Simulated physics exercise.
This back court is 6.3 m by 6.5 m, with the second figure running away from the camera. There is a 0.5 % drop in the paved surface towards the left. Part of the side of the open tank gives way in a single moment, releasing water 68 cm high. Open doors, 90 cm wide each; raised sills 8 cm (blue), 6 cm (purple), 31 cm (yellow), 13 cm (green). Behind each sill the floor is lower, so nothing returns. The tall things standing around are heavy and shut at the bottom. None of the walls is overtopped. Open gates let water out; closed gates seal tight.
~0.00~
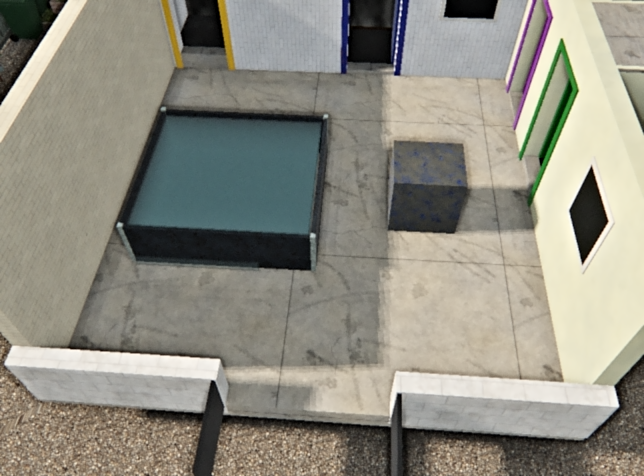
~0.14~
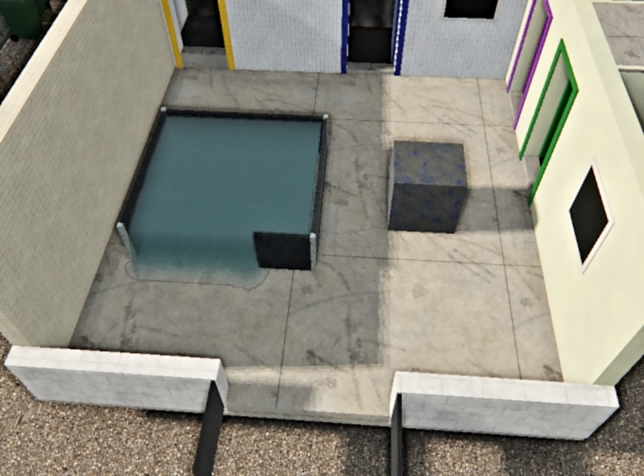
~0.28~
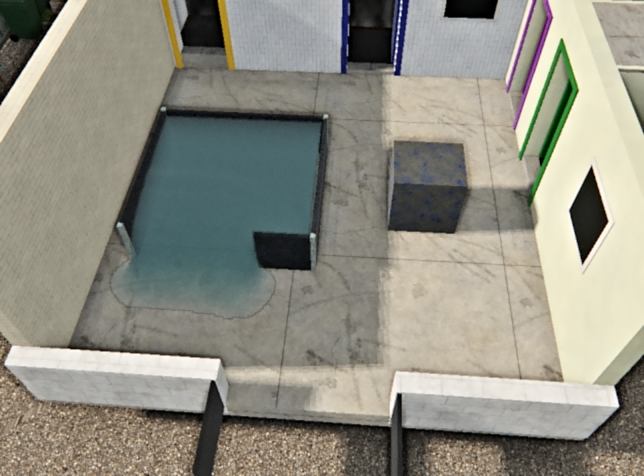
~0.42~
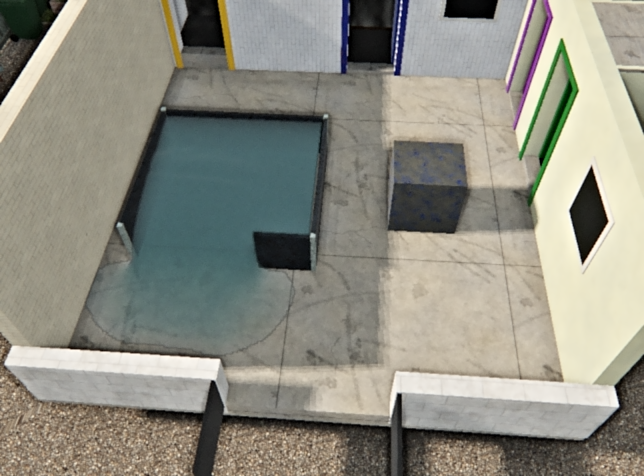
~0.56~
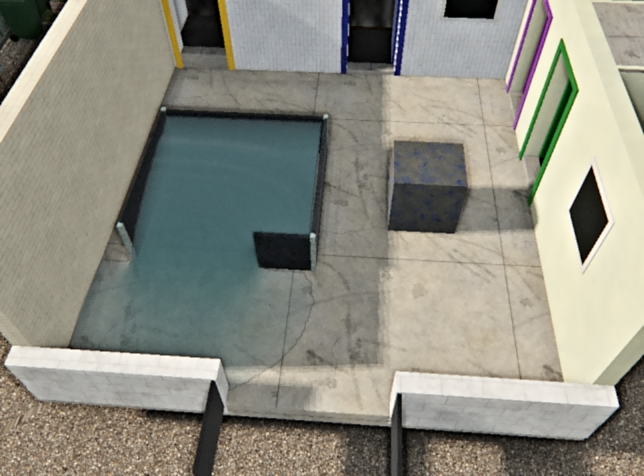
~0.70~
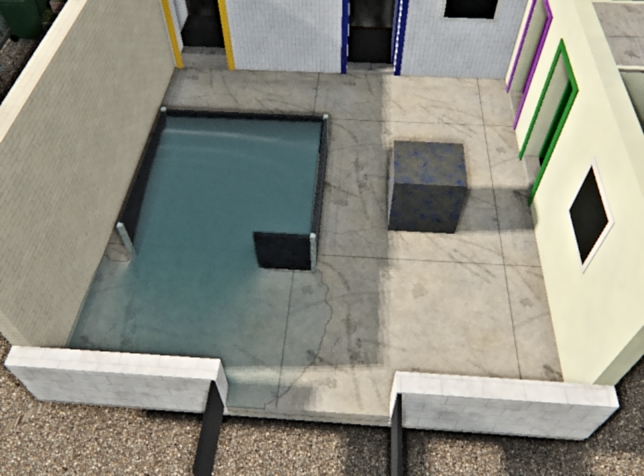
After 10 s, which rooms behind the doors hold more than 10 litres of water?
Outcome: The blue door remains within the limit; the purple door breaks the limit; the yellow door remains within the limit; the green door remains within the limit.
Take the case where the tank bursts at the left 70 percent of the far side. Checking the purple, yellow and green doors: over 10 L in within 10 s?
Then: Purple past it, yellow above, green past it.
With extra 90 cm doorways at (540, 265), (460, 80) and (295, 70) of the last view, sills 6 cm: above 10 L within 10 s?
The first one exceeds it, the second one exceeds it, and the third one doesn't reach it.
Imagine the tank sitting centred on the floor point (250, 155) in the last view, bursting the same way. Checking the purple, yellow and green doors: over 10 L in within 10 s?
Lab note: Purple door limit not exceeded; yellow door limit not exceeded; green door limit not exceeded.
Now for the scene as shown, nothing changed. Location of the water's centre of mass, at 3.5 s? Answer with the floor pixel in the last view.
Centre: Approx. (221, 257) px.
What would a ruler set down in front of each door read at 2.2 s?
You'd get blue at 0 cm, purple at 0 cm, yellow at 0 cm, and green at 0 cm.
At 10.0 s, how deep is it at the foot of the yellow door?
Depth: Approx. 9.0 cm.
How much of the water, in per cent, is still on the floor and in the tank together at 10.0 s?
Close to 76 in a hundred remains.
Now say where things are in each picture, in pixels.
In the first frame, the open tank at (232, 171) is whole and still, 68 cm deep.
In the second frame, the front is at (260, 279), 1.0 m from the gap at (195, 250); 0.5 m2 of floor is under water; 68 cm left at the back of the open tank.
In the third frame, water pours out at (195, 253) and has run 1.2 m, to (255, 308); typically 12 cm deep outside, 68 cm at the open tank's back.
In the fourth frame, water pours out at (196, 253) and has run 1.5 m, to (244, 343); typically 10 cm deep outside, 68 cm at the open tank's back.
In the fifth frame, the front is at a hidden place, 2.0 m from the gap at (196, 254); 4.7 m2 of floor is under water; 68 cm left at the back of the open tank.
In the sixth frame, the front is at a hidden place, 2.4 m from the gap at (196, 254); 5.5 m2 of floor is under water; 64 cm left at the back of the open tank.
After 1.4 s water covers 15 % of the floor and is deepest (66 cm) near (59, 374); blue door not reached, purple door not reached, yellow door not reached, green door not reached.
After 2.2 s water covers 20 % of the floor and is deepest (54 cm) near (59, 374); blue door not reached, purple door not reached, yellow door not reached, green door not reached.
After 3.5 s water covers 50 % of the floor and is deepest (34 cm) near (59, 374); blue door not reached, purple door not reached, yellow door 13 cm at the sill, 0 L in, green door not reached.
After 6.0 s water covers 85 % of the floor and is deepest (20 cm) near (174, 71); blue door 3 cm at the sill, 0 L in, purple door 3 cm at the sill, 0 L in, yellow door 16 cm at the sill, 0 L in, green door 7 cm at the sill, 0 L in.
After 10.0 s water covers 100 % of the floor and is deepest (14 cm) near (59, 374); blue door 10 cm at the sill, 3 L in, purple door 11 cm at the sill, 39 L in, yellow door 9 cm at the sill, 0 L in, green door 6 cm at the sill, 0 L in.
